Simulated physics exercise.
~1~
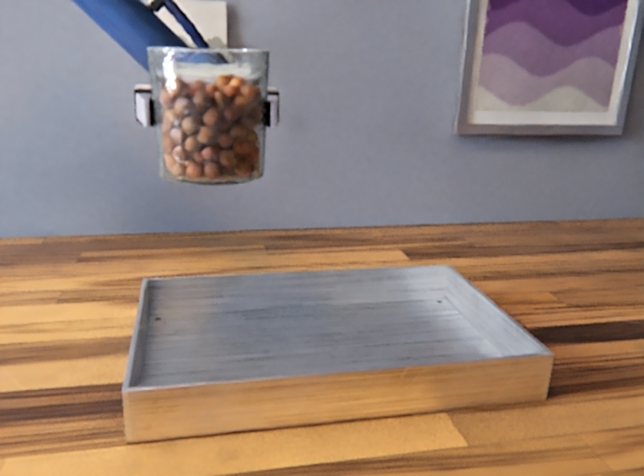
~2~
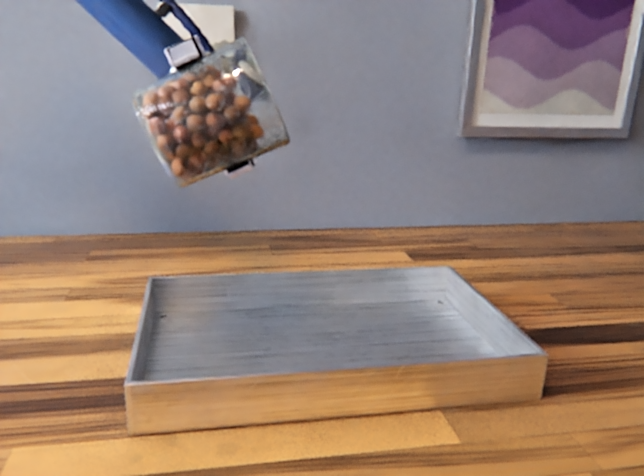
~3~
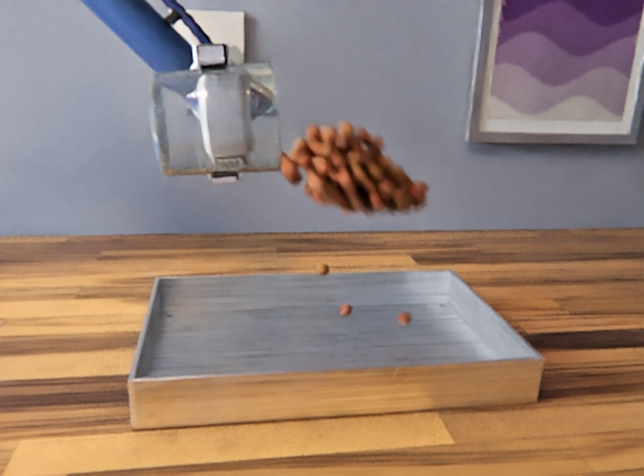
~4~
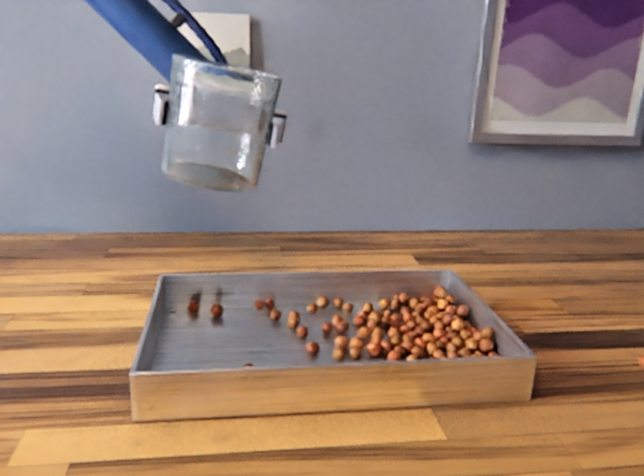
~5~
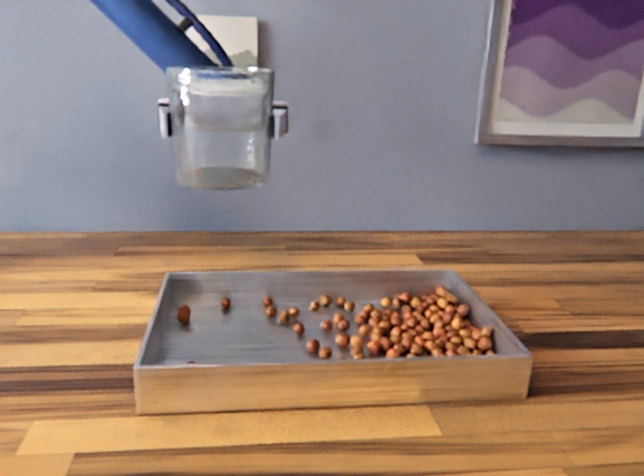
At first, a blue robot arm holds a clear cup filled with round brown hazelnuts upright above a shallow, empty tray on a striped wooden table. The gripper tips the cup toward the right until it lies on its side. The nuts then fly out to the right in a dense clump, with a few dropping ahead toward the tray. The emptied cup swings back almost upright as the nuts land. Finally, the cup hangs level and empty, while the hazelnuts rest mostly heaped at the tray's right end, with a few scattered toward the left.
